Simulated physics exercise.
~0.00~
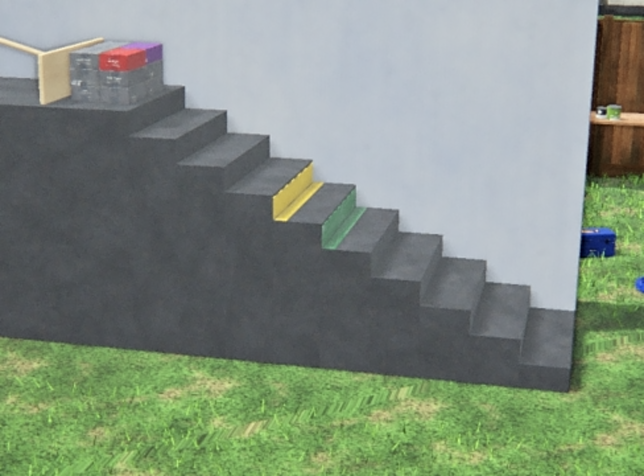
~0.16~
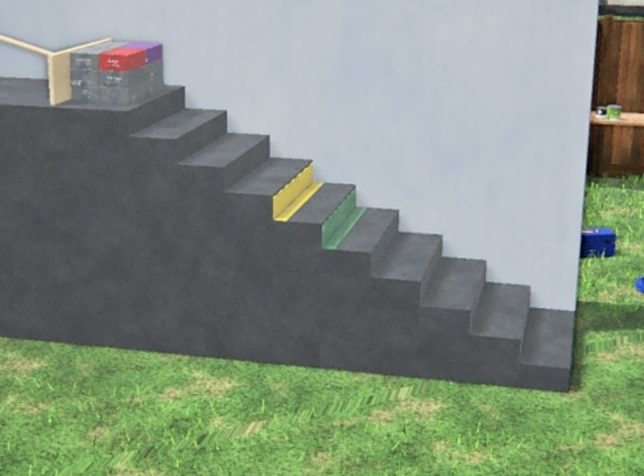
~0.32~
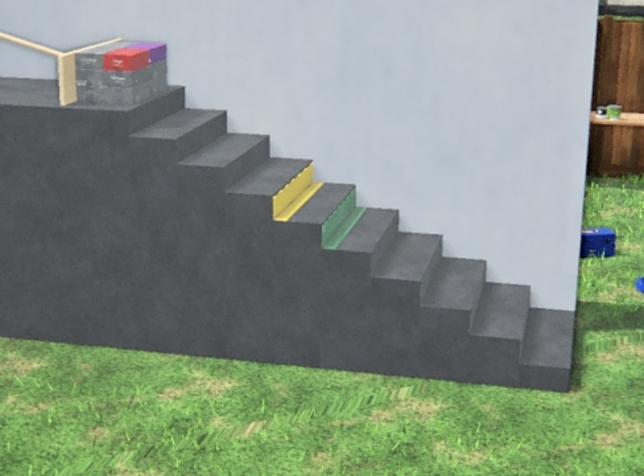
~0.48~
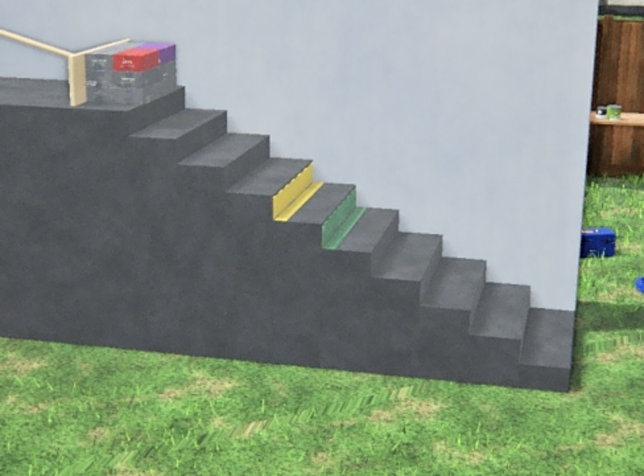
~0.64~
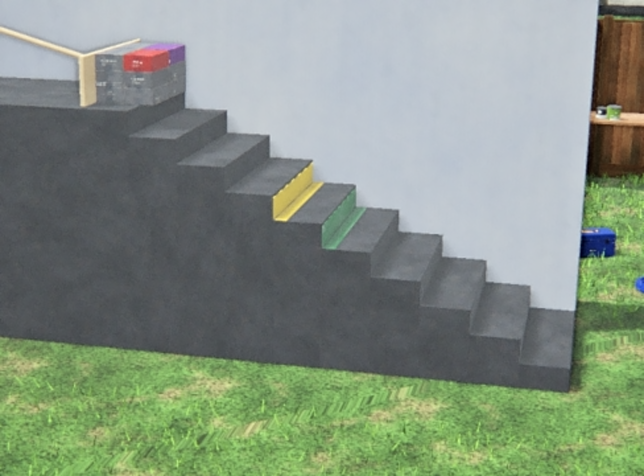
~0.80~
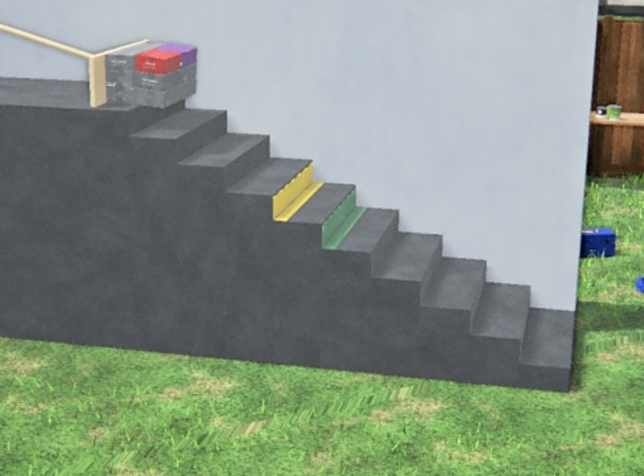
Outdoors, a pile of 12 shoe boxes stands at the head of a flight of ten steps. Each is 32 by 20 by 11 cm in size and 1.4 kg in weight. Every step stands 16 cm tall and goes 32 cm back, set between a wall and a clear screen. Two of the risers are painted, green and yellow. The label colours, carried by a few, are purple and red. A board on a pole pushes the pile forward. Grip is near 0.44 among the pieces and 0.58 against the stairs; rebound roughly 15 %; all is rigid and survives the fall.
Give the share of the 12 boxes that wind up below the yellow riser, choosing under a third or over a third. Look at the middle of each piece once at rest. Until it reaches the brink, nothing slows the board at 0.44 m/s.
I would say less than a third of them.
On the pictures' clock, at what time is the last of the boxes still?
2.0 s, give or take.
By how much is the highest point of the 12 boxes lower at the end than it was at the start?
About 18 cm.
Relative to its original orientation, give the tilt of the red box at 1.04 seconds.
Near 25 degrees from where it started.
By 1.04 s, none of the 12 boxes below the yellow riser, 12 disturbed; purple box tilted 28°, 18 cm lower; red box tilted 26°, 18 cm lower.
By 1.50 s, none of the 12 boxes below the yellow riser, 12 disturbed; red box upside down; purple box on its side.
When it is over (2.4 s), 1 of the 12 boxes below the yellow riser; red box upside down; purple box 86 cm lower. That is 8 per cent. In pixels of the last frame, middles, red box near (275, 175), purple box near (326, 190).
